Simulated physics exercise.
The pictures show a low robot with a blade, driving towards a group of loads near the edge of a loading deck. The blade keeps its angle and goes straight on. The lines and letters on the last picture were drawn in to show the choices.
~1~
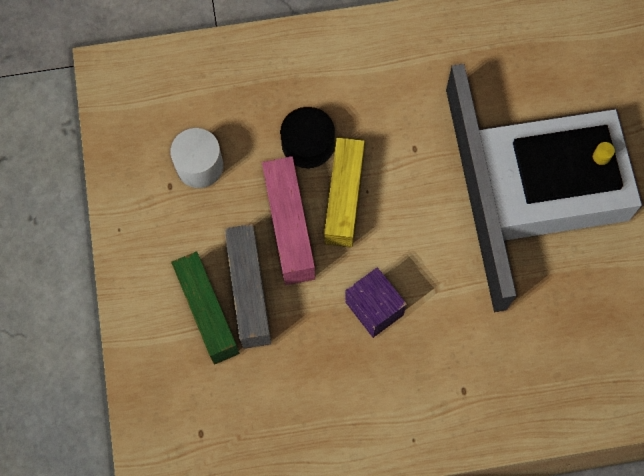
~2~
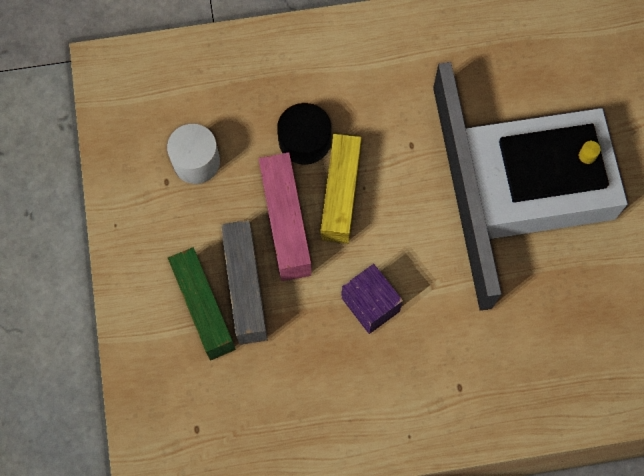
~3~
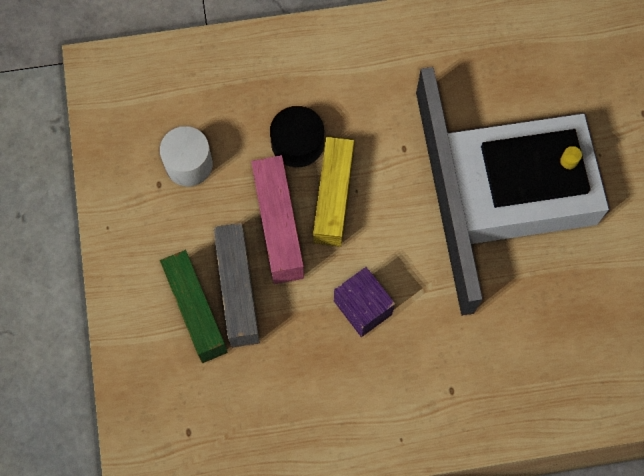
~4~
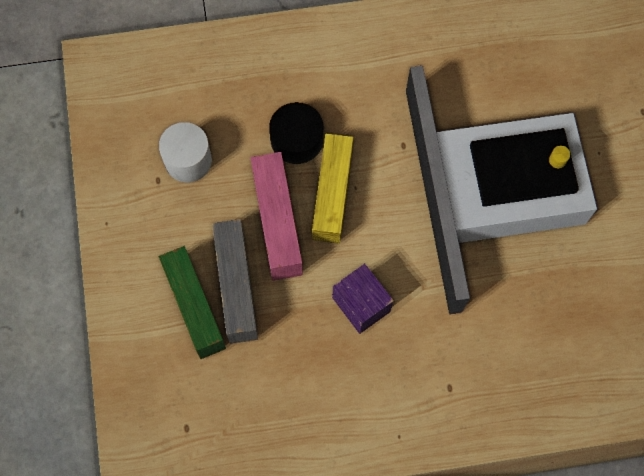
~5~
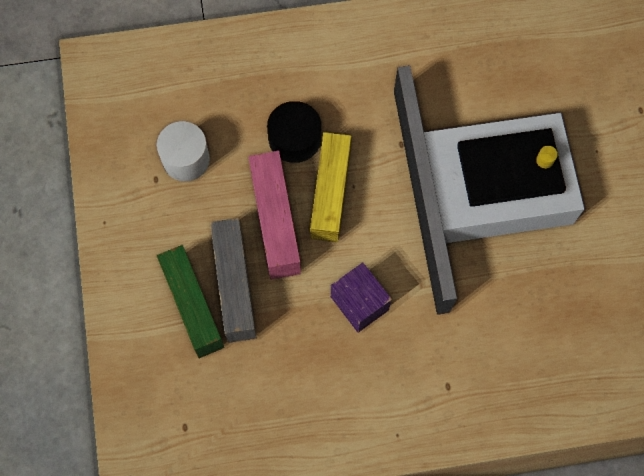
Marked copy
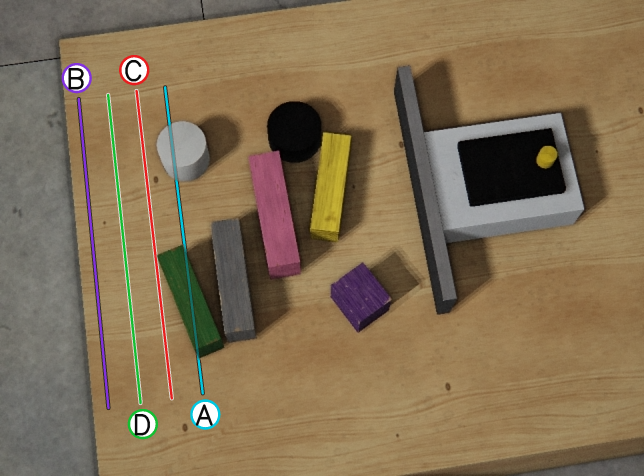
The video shows a low, pale machine with a wide grey blade moving slowly a short way left across a wooden surface, towards upright canisters, coloured bars and a purple crate, which stay in place without being touched.
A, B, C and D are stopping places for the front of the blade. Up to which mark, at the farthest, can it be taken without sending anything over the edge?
Line A.
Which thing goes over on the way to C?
It is the green bar.
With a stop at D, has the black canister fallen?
No.
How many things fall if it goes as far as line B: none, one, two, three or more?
By then, three or more.
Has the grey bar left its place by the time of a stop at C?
By then, yes.
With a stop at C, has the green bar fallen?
By then, yes.
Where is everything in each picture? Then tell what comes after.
The first frame shows robot (560, 165); grey bar (248, 287); black canister (308, 137).
The second frame shows robot (547, 163); white canister (194, 154).
The third frame shows robot (528, 168); purple crate (364, 303).
The fourth frame shows robot (516, 168); grey bar (235, 282).
The fifth frame shows robot (504, 168); green bar (191, 302); white canister (184, 151); yellow stick (331, 187).
On the marked copy, A at (183, 233); B at (93, 247); C at (153, 238); D at (124, 242).
With A. Early on, robot (417, 180); black canister (278, 129); purple crate (326, 296).
Further on, robot (329, 193); green bar (164, 312); white canister (162, 157).
At the end, robot (262, 203); green bar (99, 329); grey bar (124, 311); nothing has fallen.
As for the rest, B drops the grey bar, green bar, white canister, yellow stick, purple crate and pink bar; C drops the green bar; D drops the grey bar, green bar and pink bar.
